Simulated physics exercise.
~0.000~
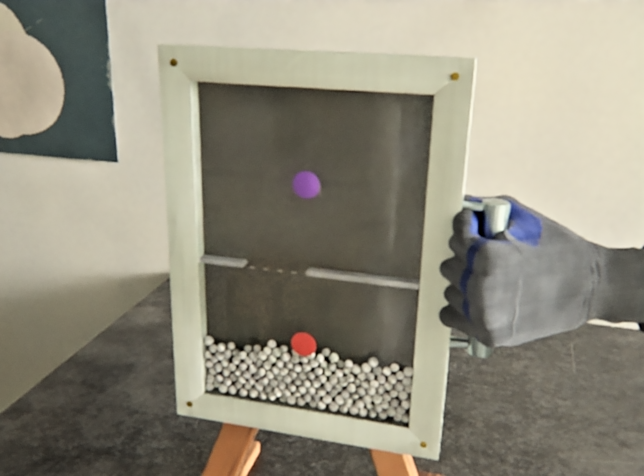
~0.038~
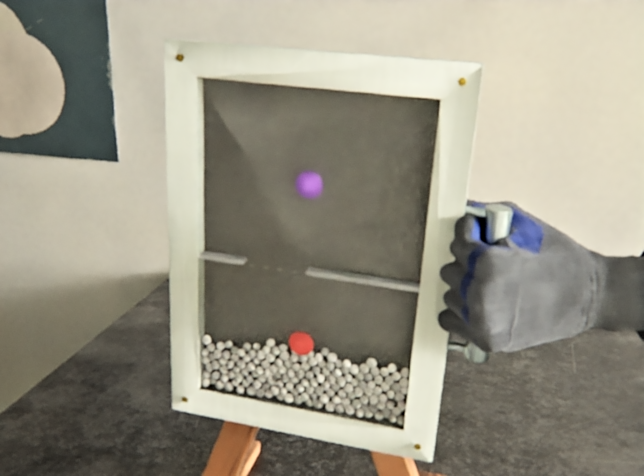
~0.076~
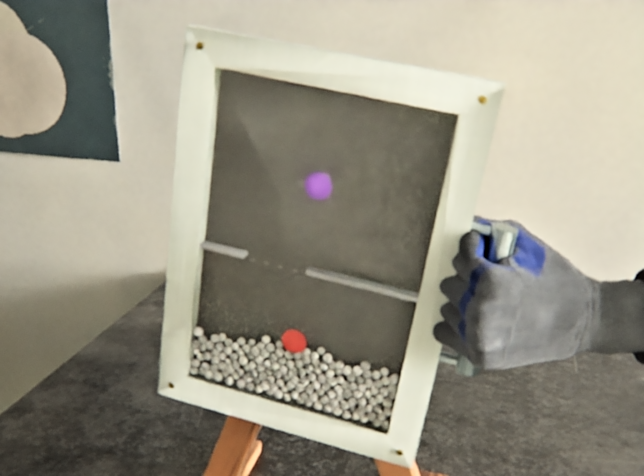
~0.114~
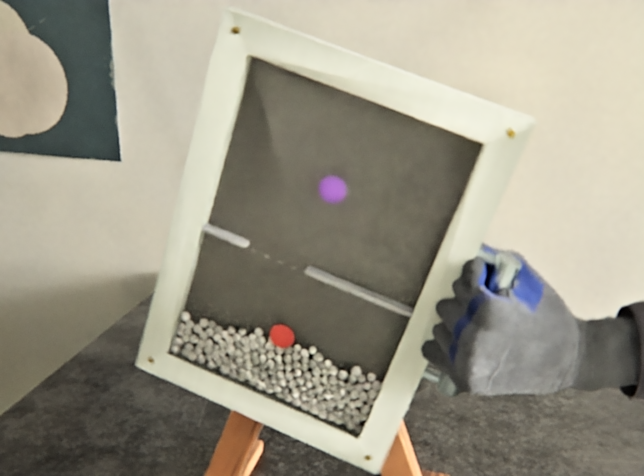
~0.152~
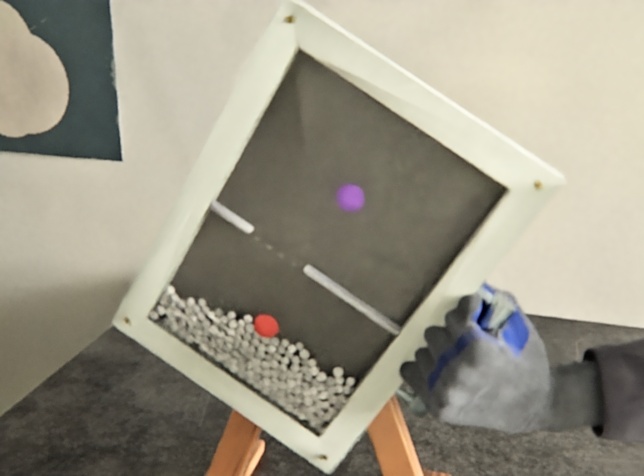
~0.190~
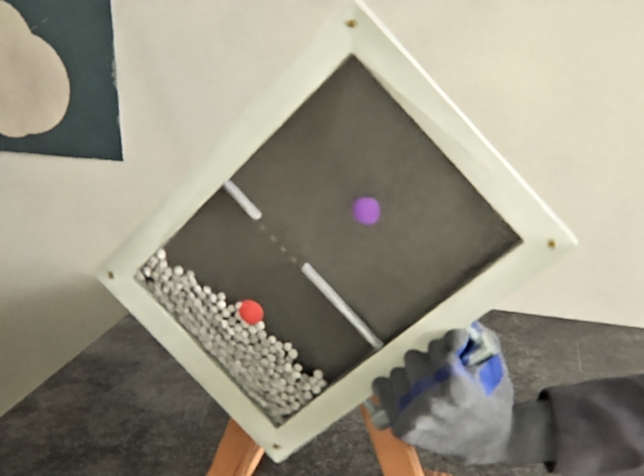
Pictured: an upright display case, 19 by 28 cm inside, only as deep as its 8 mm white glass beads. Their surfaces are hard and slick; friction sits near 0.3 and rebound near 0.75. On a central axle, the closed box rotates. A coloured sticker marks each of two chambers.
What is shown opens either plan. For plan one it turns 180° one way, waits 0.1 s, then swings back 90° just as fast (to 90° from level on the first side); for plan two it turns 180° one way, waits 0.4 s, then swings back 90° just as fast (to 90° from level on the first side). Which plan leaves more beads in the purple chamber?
Selected: The closing option.
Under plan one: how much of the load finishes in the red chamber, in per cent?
I'd estimate close to 40 per cent.
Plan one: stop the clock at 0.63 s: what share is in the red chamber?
Share: Near 80 per cent.
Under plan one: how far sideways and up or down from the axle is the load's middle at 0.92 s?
Offset: Approx. 1 cm right, 5 cm below.
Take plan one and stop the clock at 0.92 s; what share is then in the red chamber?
40 %.
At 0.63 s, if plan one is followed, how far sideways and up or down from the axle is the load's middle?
Roughly 2 centimetres to the left and 3 centimetres above.
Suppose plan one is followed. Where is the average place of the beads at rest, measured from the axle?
Right: About 2 cm; below: About 7 cm.
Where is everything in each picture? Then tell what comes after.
The first picture shows level; about 160 beads; beads' middle (305, 379); highest (272, 344); red (304, 344), purple (306, 185).
The second picture shows turned 2° clockwise; beads' middle (303, 378); highest (271, 343).
The third picture shows turned 8° clockwise; beads' middle (294, 376); highest (266, 340); wall ends (200, 244) to (244, 255), (310, 271) to (421, 299).
The fourth picture shows turned 17° clockwise; beads' middle (279, 370); highest (186, 317).
The fifth picture shows turned 30° clockwise; beads' middle (257, 358); highest (170, 290).
The sixth picture shows turned 44° clockwise; beads' middle (234, 341); highest (161, 255); red (251, 312), purple (366, 211).
Plan one. At 0.63 s, it stands 180° clockwise; the beads' middle is 2 cm left of and 3 cm above the centre; red 80 %, purple 20 %.
After 0.92 s, it stands 137° clockwise; the beads' middle is 1 cm right of and 5 cm below the centre; red 40 %, purple 60 %.
After 1.12 s, it stands 90° clockwise; the beads' middle is 4 cm right of and 6 cm below the centre; red 40 %, purple 60 %.
Settled by 2.0 s, it stands 90° clockwise; red 40 %, purple 60 %.
Plan two would end with red 30 %, purple 70 %.
